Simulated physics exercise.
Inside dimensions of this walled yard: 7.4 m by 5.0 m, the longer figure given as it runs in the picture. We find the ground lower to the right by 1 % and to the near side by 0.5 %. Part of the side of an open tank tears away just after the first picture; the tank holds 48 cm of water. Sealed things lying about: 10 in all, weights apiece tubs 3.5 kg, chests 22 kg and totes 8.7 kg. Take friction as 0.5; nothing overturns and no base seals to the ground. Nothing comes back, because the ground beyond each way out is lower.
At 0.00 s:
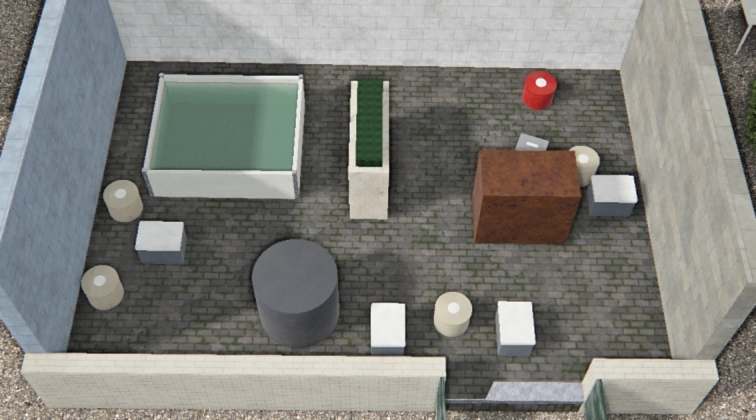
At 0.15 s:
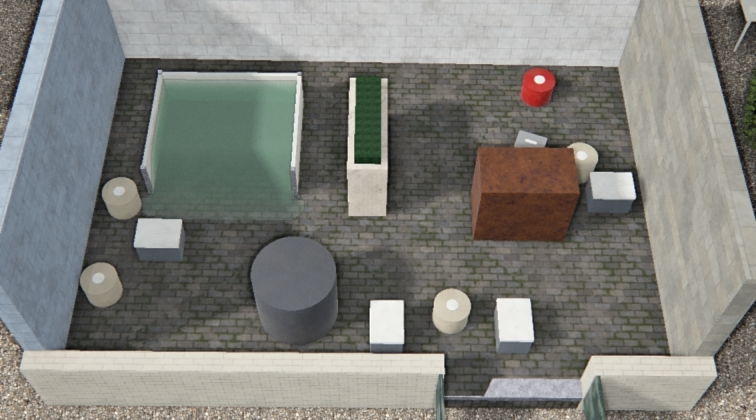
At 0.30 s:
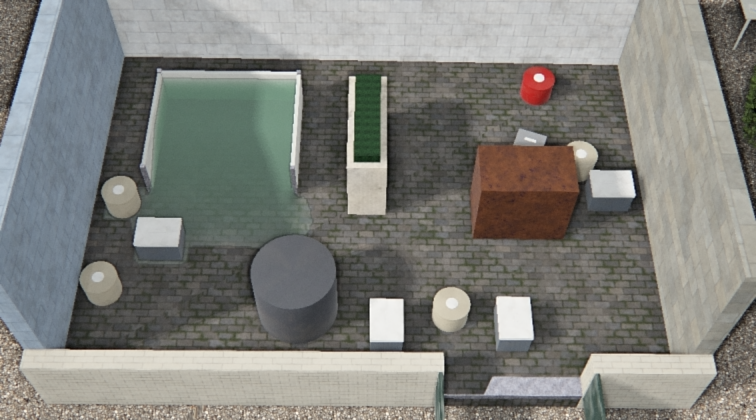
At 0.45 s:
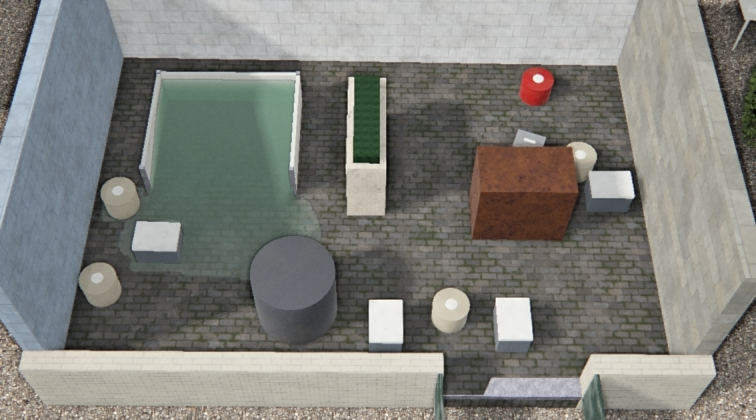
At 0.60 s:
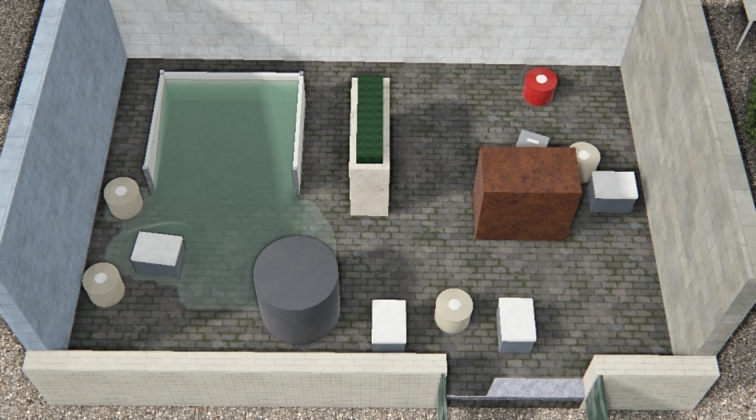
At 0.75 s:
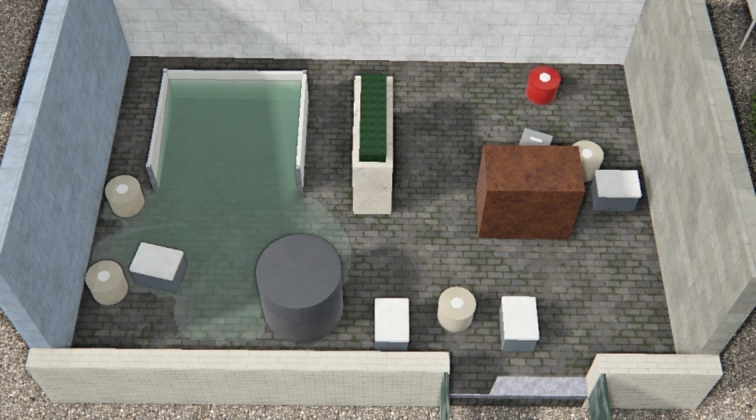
A tank in a walled yard loses its near side and water spreads across the paving, shifting a white-topped box.
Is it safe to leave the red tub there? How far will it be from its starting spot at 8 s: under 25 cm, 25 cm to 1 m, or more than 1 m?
Virtually static.
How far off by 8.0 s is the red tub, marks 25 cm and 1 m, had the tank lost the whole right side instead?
If that happened, the red tub winds up well away.
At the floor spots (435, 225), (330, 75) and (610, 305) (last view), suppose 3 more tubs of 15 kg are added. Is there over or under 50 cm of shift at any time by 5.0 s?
In turn: Less, less, short of it.
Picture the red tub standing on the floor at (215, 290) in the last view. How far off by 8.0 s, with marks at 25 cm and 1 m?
It goes a modest distance.
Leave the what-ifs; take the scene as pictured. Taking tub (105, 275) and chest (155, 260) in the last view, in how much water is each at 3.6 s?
16 and 17 cm.
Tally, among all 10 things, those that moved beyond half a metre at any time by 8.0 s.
All told, that gives 5.
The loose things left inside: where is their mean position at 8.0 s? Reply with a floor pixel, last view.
Roughly at (444, 192).
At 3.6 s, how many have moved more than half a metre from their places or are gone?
That would be 3.
After 1.6 s the red tub is near (545, 78), 0.0 m from its start, aground; 0 of 10 are out; 1 afloat.
After 3.6 s the red tub is near (545, 78), 0.0 m from its start, aground; 0 of 10 are out; 4 afloat.
After 5.6 s the red tub is near (545, 78), 0.0 m from its start, aground; 1 of 10 are out; 2 afloat.
After 8.0 s the red tub is near (545, 78), 0.0 m from its start, aground; 1 of 10 are out; 2 afloat.
